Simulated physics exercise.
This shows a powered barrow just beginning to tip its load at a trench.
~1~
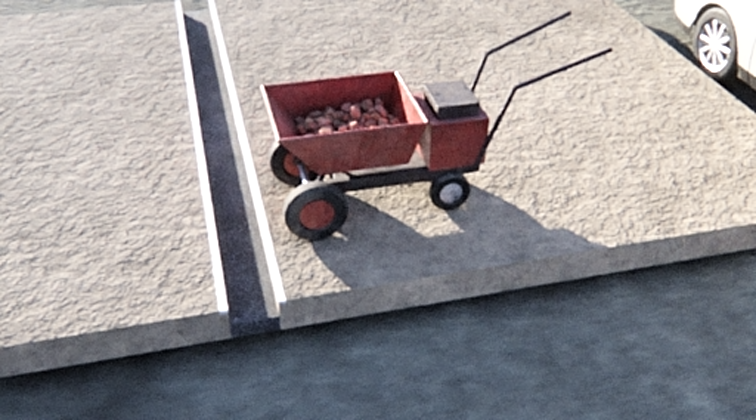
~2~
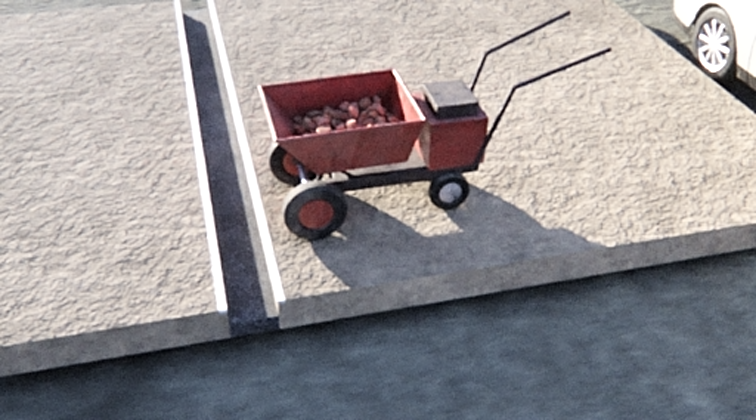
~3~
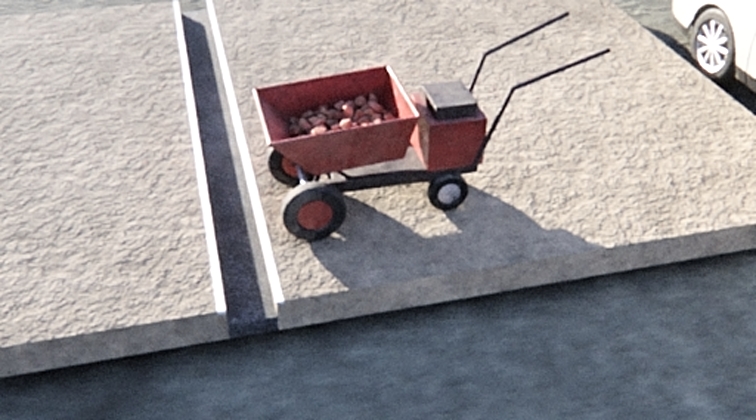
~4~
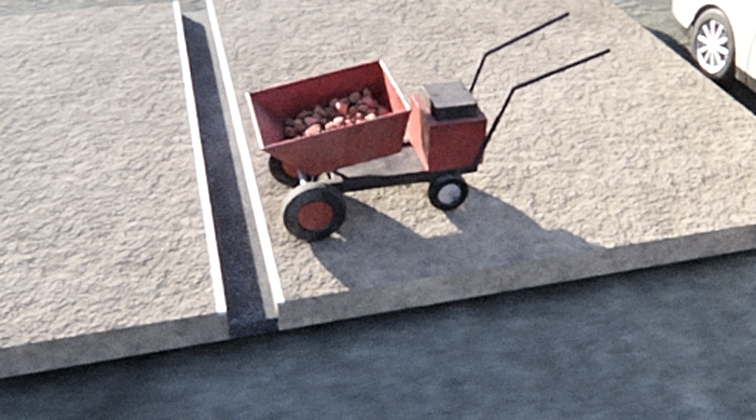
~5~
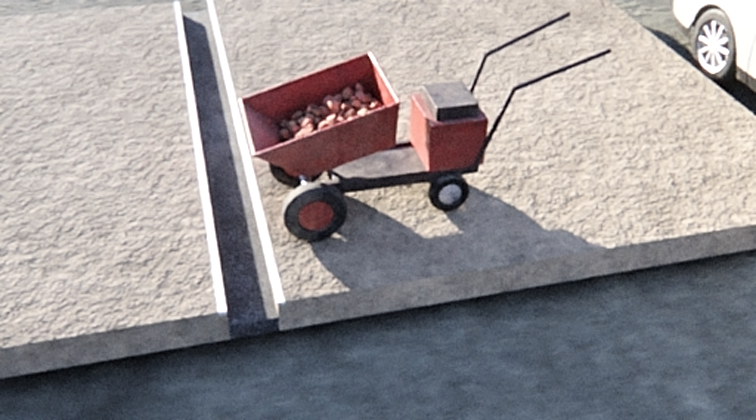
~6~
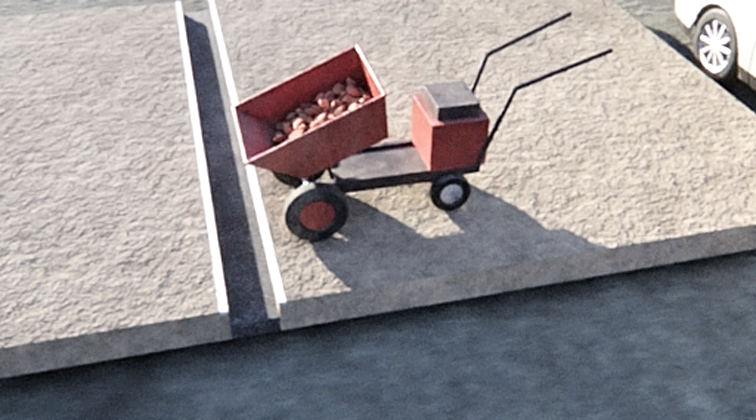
To begin with, a small red powered barrow sits on a pale rough slab beside a narrow trench, its skip level and loaded with reddish lumps. The skip then tilts gradually to the left, its right end rising away from the engine box, while the wheels and handles stay still.
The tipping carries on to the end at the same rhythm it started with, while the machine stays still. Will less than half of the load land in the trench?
The trench never gets most of the load.
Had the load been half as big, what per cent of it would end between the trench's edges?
About 10 per cent.
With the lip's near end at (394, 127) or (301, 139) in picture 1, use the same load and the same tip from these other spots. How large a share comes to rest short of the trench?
First spot: 50 %, second spot: 0 %.
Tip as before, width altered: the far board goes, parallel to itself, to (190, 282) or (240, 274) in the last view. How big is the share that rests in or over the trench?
Close to 60 per cent in the first, close to 0 per cent in the second.
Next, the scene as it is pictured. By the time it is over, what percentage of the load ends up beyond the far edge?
Call it some 55 percent of the pieces.
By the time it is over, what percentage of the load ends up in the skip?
Roughly 45 per cent.
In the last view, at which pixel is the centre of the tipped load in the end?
Resting centre, last frame: Roughly (186, 219).
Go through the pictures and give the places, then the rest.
The first picture shows lip of the skip near (279, 141), level; top of the load near (352, 123), lumps of rubble; first edge of the trench near (274, 268); far edge near (219, 277), the trench under half as wide as the skip, and shallow for its width.
The second picture shows lip of the skip near (276, 142), tipped barely; top of the load near (350, 122).
The third picture shows lip of the skip near (270, 145), tipped barely; top of the load near (355, 122).
The fourth picture shows lip of the skip near (263, 150), tipped a little; top of the load near (357, 118).
The fifth picture shows lip of the skip near (255, 156), tipped clearly; top of the load near (363, 109).
The sixth picture shows lip of the skip near (247, 164), tipped clearly; top of the load near (354, 104); first edge of the trench near (275, 269); far edge near (219, 277).
Shortly afterwards, skip tipped steeply; the whole lot in the skip.
Next, skip tipped right over; the bulk in the skip; only a few in or heaped over the trench; near a quarter beyond it.
Some moments later, skip tipped right over; near half in the skip; only a few in or heaped over the trench; near half beyond it.
In the end, skip tipped right over; near half in the skip; a little in or heaped over the trench; near half beyond it.
